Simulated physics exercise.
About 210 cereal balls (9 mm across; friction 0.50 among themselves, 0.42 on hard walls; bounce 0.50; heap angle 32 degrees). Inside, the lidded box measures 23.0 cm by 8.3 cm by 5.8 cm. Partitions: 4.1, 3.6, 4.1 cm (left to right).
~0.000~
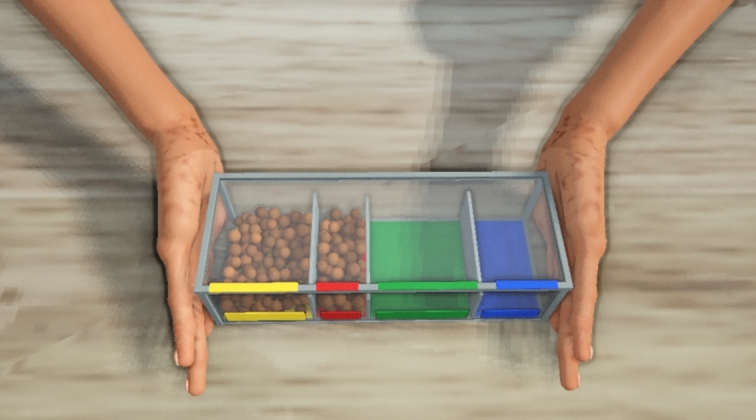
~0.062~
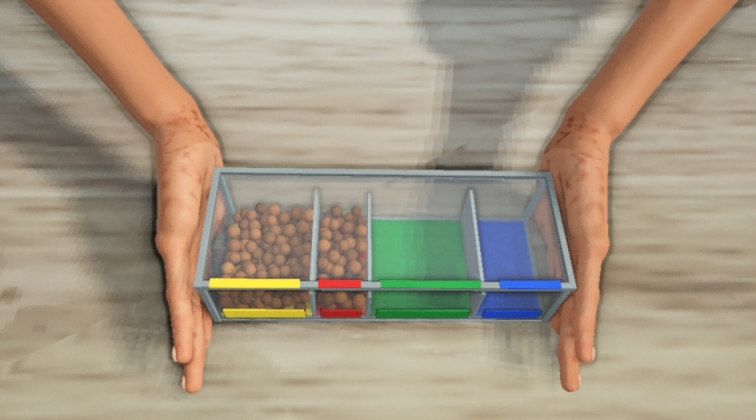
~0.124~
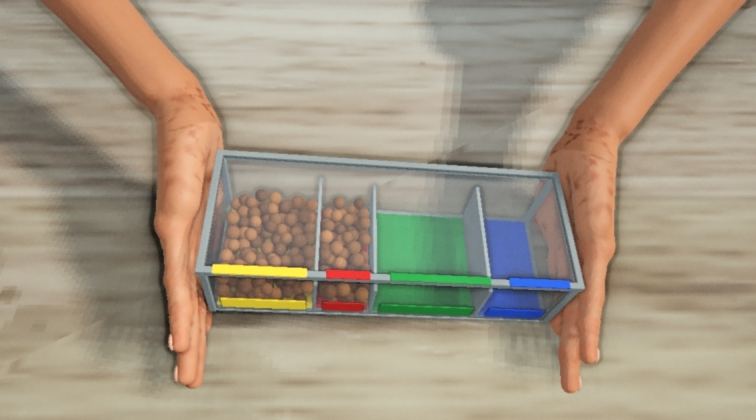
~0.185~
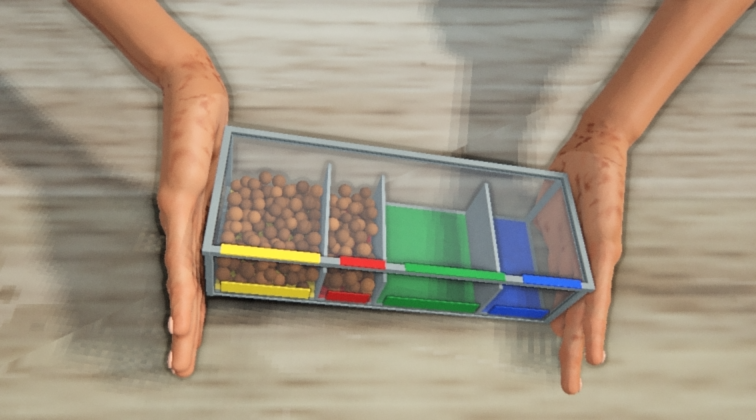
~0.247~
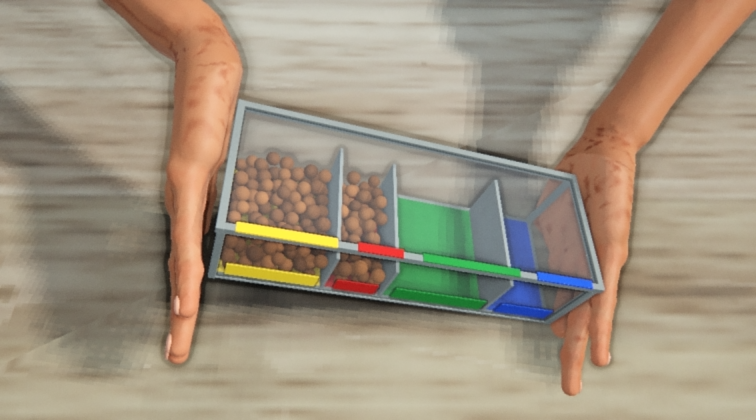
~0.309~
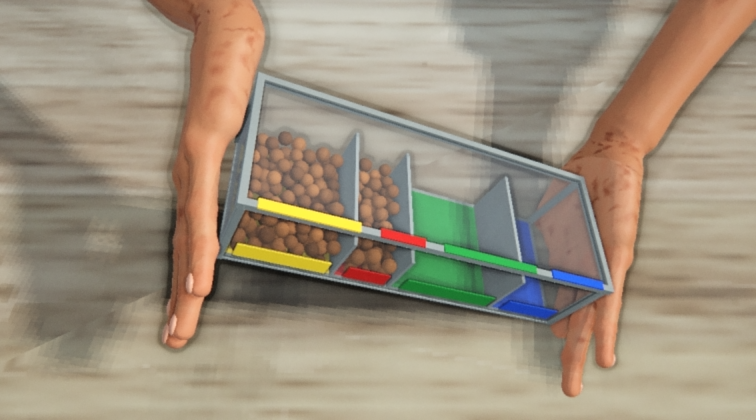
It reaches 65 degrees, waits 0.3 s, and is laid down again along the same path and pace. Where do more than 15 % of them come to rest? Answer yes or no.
Red: Yes, blue: No, green: No, yellow: Yes.
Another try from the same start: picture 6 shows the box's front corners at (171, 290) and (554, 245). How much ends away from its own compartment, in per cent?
In that case some 0 per cent.
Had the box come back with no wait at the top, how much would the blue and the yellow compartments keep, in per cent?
Then: Blue 0; yellow 60.
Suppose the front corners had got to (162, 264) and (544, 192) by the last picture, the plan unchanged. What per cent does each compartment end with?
Red 35, blue 0, green 0, yellow 65.
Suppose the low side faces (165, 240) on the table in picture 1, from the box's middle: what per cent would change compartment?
Some 0 per cent.
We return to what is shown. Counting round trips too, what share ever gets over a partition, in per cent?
Some 5 per cent.
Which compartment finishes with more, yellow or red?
It is the yellow one.
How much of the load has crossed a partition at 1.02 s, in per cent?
About 5 per cent.
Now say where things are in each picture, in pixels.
The first frame shows box tilt 0 degrees, front corners at (202, 287) and (565, 284); red 35 %, yellow 65 %.
The second frame shows box tilt 2 degrees, front corners at (202, 282) and (568, 284).
The third frame shows box tilt 6 degrees, front corners at (204, 268) and (576, 284), lowest corner right back.
The fourth frame shows box tilt 12 degrees, front corners at (211, 247) and (586, 285), lowest corner right back.
The fifth frame shows box tilt 18 degrees, front corners at (225, 225) and (596, 286), lowest corner right back.
The sixth frame shows box tilt 24 degrees, front corners at (245, 200) and (606, 287), lowest corner right back; red 35 %, yellow 65 %. Its pace works out near 95 degrees a second.
After 1.02 s, tilt 65 degrees; red 35 %, green 5 %, yellow 60 %.
After 1.49 s, tilt 33 degrees; red 35 %, green 5 %, yellow 60 %.
After 2.04 s, tilt 0 degrees; red 35 %, green 5 %, yellow 60 %.
At rest (2.3 s), red 35 %, blue 0 %, green 5 %, yellow 60 %.
